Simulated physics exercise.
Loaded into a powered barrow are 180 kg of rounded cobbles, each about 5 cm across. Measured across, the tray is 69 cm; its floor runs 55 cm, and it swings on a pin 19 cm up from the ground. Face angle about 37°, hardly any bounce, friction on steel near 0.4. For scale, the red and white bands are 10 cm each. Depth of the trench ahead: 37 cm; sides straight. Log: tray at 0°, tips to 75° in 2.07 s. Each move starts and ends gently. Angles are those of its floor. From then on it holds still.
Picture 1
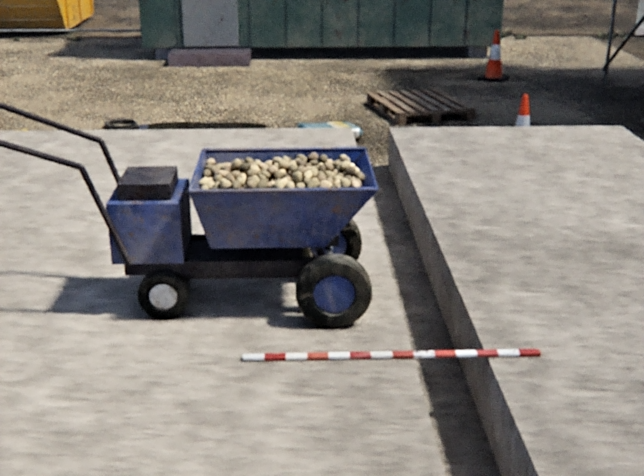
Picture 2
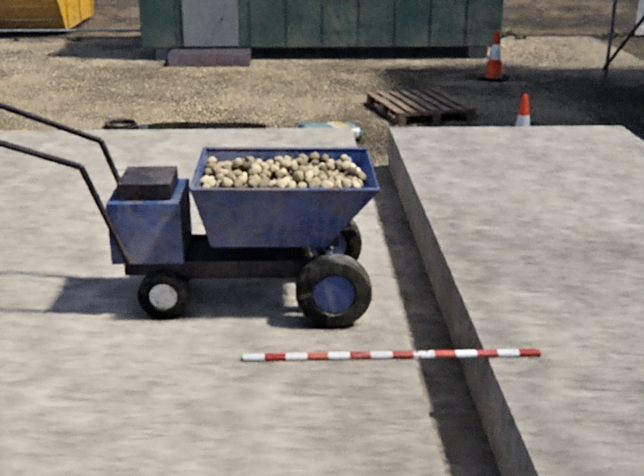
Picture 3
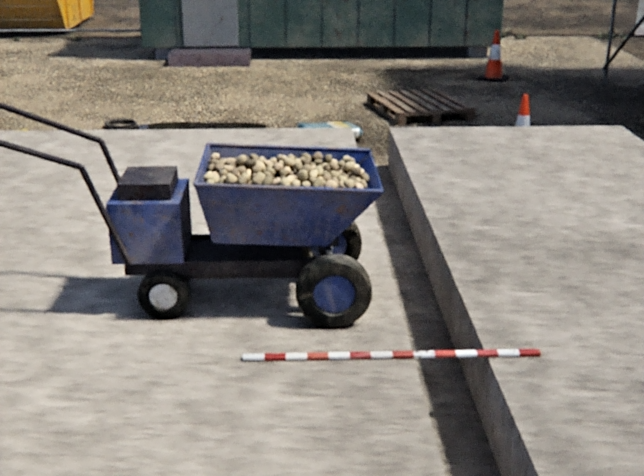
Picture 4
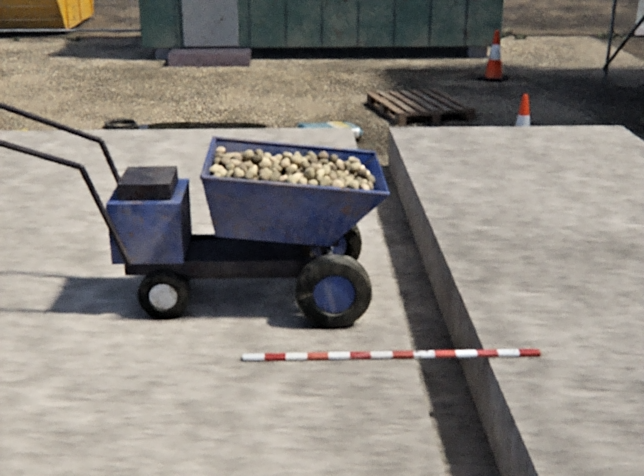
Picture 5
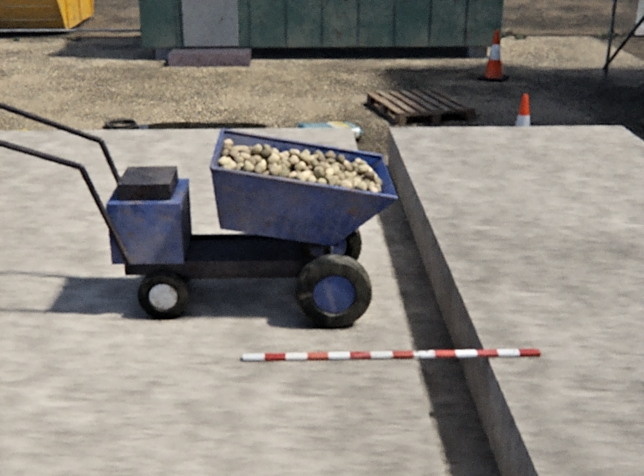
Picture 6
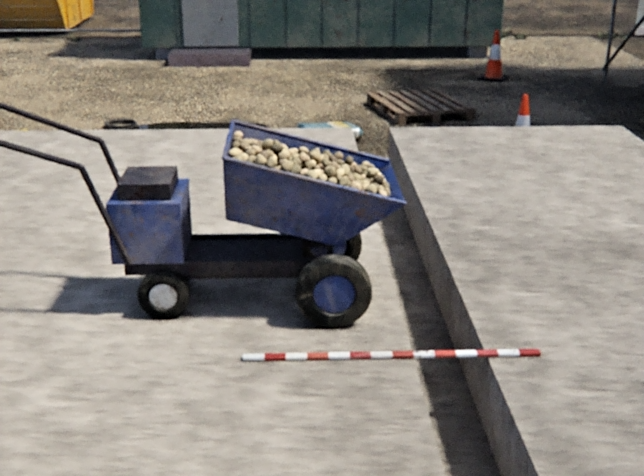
In a paved yard with a green container behind, a blue powered barrow loaded with rounded cobbles stands beside a straight-sided trench, a red-and-white banded pole lying across the ground. Its tray starts level, then gently swings up at the left, its lip leaning down to the right, while the wheels stay still.
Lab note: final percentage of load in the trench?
Approx. 49 %.
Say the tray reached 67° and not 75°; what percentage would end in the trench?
In that case some 55 per cent.
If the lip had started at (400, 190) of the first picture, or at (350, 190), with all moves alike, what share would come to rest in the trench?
Around 20 and then 80 percent.
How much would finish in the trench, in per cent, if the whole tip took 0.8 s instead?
Around 35 per cent would end in the trench.
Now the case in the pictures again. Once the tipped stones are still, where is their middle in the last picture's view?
Roughly at (468, 293).
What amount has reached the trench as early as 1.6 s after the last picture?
Approx. 20 % of the load.
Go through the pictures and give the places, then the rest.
In the first picture, lip at (378, 190), floor tilted 0°, highest stones at (278, 168).
In the second picture, lip at (379, 190), floor tilted 1°, highest stones at (268, 168).
In the third picture, lip at (383, 192), floor tilted 3°, highest stones at (255, 165).
In the fourth picture, lip at (389, 194), floor tilted 6°, highest stones at (245, 160).
In the fifth picture, lip at (397, 198), floor tilted 10°, highest stones at (240, 152).
In the sixth picture, the tray is at 15°, its lip at (406, 204); the top of the load is at (247, 144).
Then, 0.9 s after the last picture the floor is at 63°, 96 % in the tray, 3 % in the trench, 1 % past the trench; the foremost stones are at (480, 276).
Then, 1.6 s after the last picture the floor is at 75°, 35 % in the tray, 21 % in the trench, 44 % past the trench; the foremost stones are at (600, 286).
Then, 1.9 s after the last picture the floor is at 75°, 14 % in the tray, 32 % in the trench, 54 % past the trench; the foremost stones are at (642, 278).
Then, 3.9 s after the last picture the floor is at 75°, 0 % in the tray, 49 % in the trench, 51 % past the trench; the foremost stones are past the picture's edge.
